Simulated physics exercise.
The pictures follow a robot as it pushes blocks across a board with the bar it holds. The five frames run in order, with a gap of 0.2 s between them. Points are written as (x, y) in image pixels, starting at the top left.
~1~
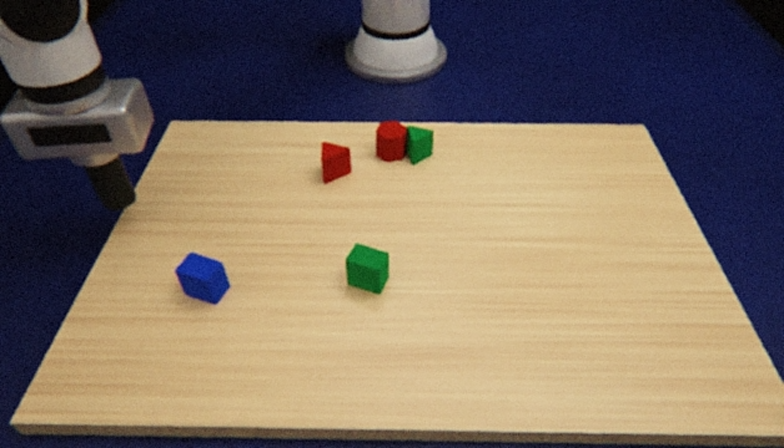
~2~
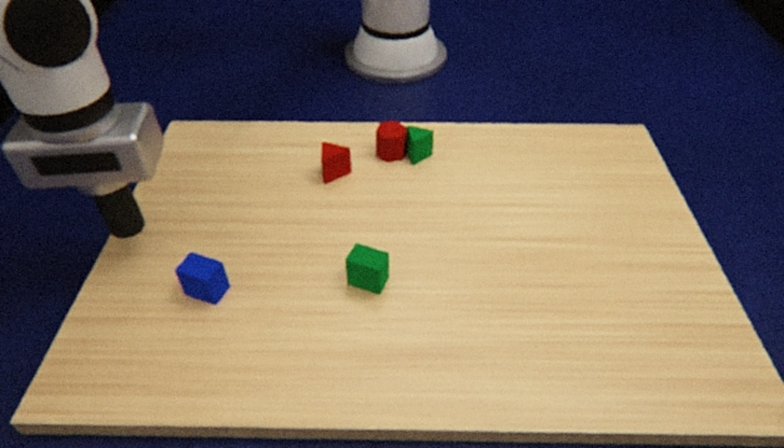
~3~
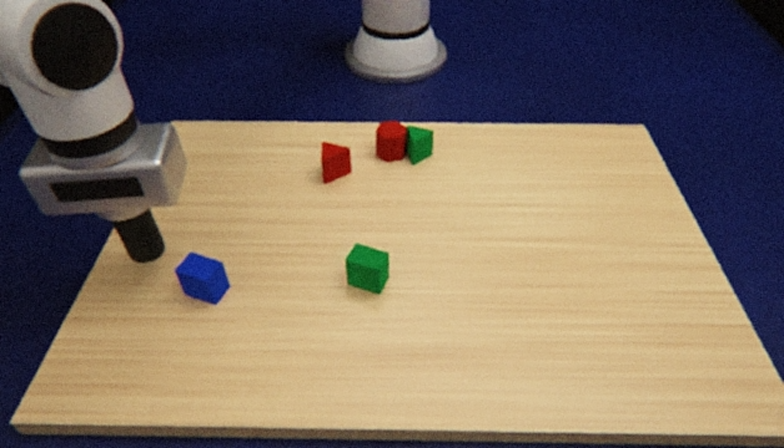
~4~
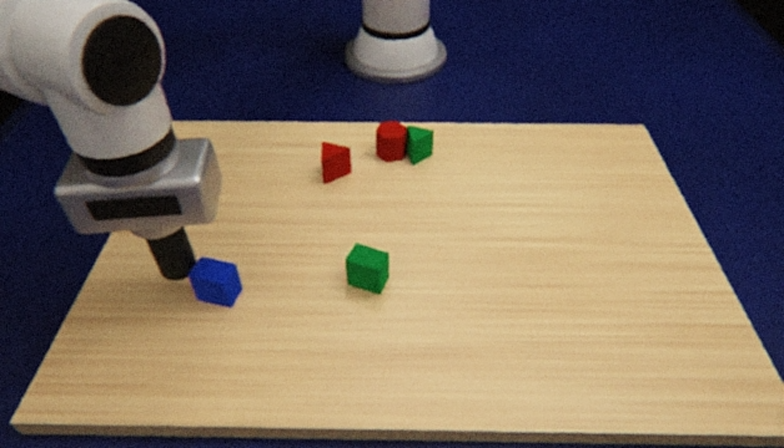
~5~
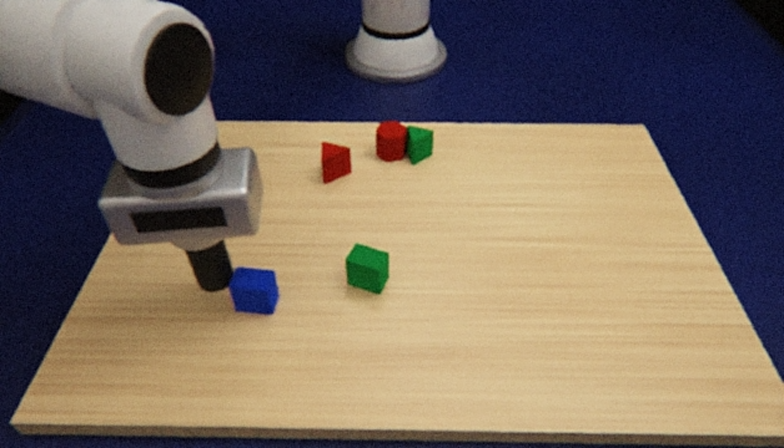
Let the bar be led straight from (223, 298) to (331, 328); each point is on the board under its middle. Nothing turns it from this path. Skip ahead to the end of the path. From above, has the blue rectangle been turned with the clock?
My answer is no.
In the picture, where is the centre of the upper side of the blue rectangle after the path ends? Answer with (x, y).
It is at (369, 302).
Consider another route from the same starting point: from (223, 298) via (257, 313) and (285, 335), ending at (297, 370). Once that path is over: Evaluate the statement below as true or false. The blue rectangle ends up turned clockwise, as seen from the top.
It is false.
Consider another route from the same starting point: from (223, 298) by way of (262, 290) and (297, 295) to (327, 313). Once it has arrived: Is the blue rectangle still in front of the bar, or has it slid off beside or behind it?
The bar should keep driving it forward.
What follows on the original path. One third of the way, bar at (253, 289); blue rectangle at (290, 286).
Two thirds of the way, bar at (290, 299); blue rectangle at (329, 294), turned 15° anticlockwise.
At the end, bar at (328, 310); blue rectangle at (369, 302), turned 20° anticlockwise; green rectangle still.
